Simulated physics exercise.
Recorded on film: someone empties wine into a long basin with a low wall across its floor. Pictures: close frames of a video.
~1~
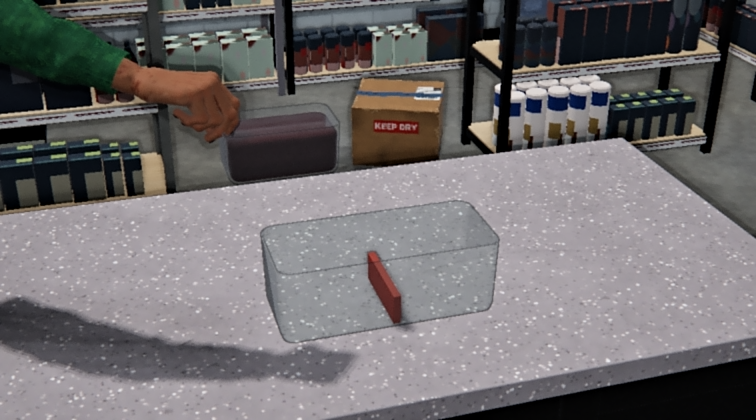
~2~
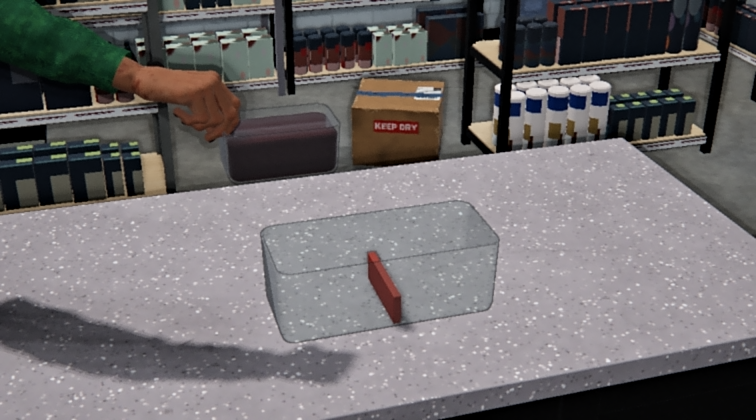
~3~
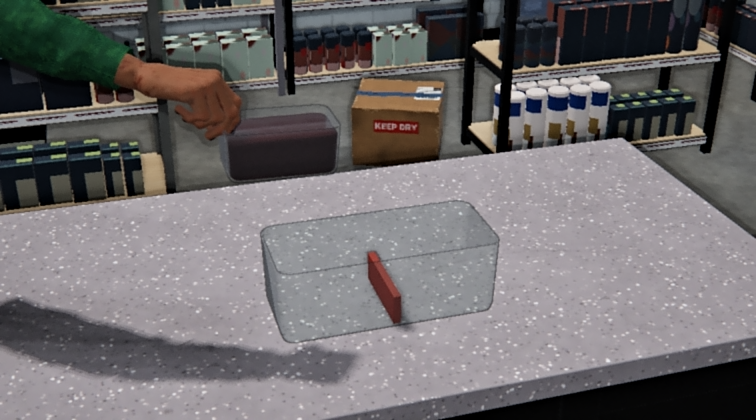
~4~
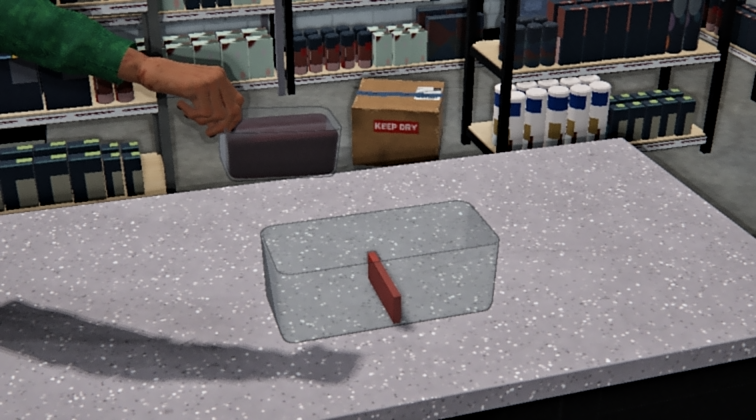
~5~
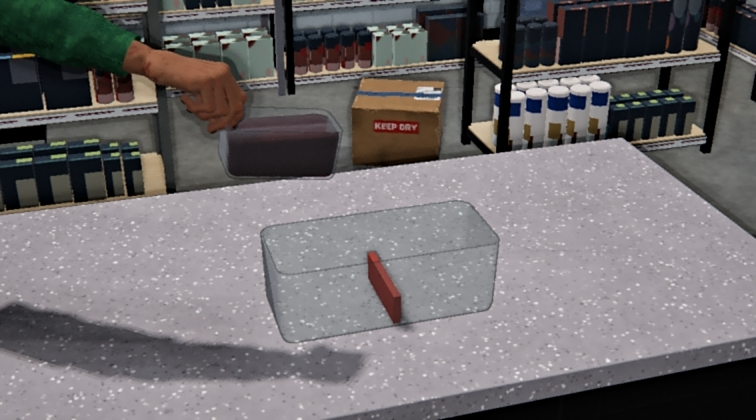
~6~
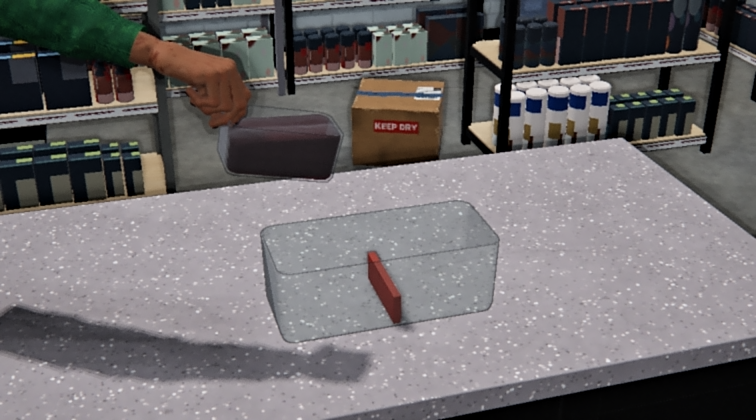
In a storeroom lined with stocked shelves, a hand in a green sleeve holds a clear container of dark wine above a speckled counter, behind an empty, long transparent basin with a low red wall. The container starts level, then gradually tilts slightly, its right side dipping, while the basin stays still.
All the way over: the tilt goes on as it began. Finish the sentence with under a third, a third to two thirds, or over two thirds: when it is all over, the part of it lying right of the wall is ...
... a third to two thirds.
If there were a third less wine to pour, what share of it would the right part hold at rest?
Roughly 30 in a hundred.
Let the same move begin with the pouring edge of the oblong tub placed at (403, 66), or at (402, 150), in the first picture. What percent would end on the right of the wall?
In turn 75 and 95 in a hundred.
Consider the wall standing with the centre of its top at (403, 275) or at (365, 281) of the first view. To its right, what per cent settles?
Around 25 per cent for the first, around 70 per cent for the second.
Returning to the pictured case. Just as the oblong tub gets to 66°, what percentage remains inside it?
Some 45 in a hundred has yet to spill out.
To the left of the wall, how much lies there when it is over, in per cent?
About 40 per cent.
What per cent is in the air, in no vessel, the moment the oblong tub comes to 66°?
Near 40 parts in a hundred.
A moment on, the oblong tub is tipped part way and 45 per cent is still to pour, 3 is left of the wall and 9 right of it.
Next, the oblong tub is tipped on its side and 10 per cent is still to pour, 22 is left of the wall and 58 right of it.
Then the oblong tub is tipped on its side and 2 per cent is still to pour, 34 is left of the wall and 58 right of it.
Later the oblong tub is tipped on its side and 0 per cent is still to pour, 37 is left of the wall and 59 right of it.
At rest 38 per cent lies left of the wall, 59 right of it and 4 outside.
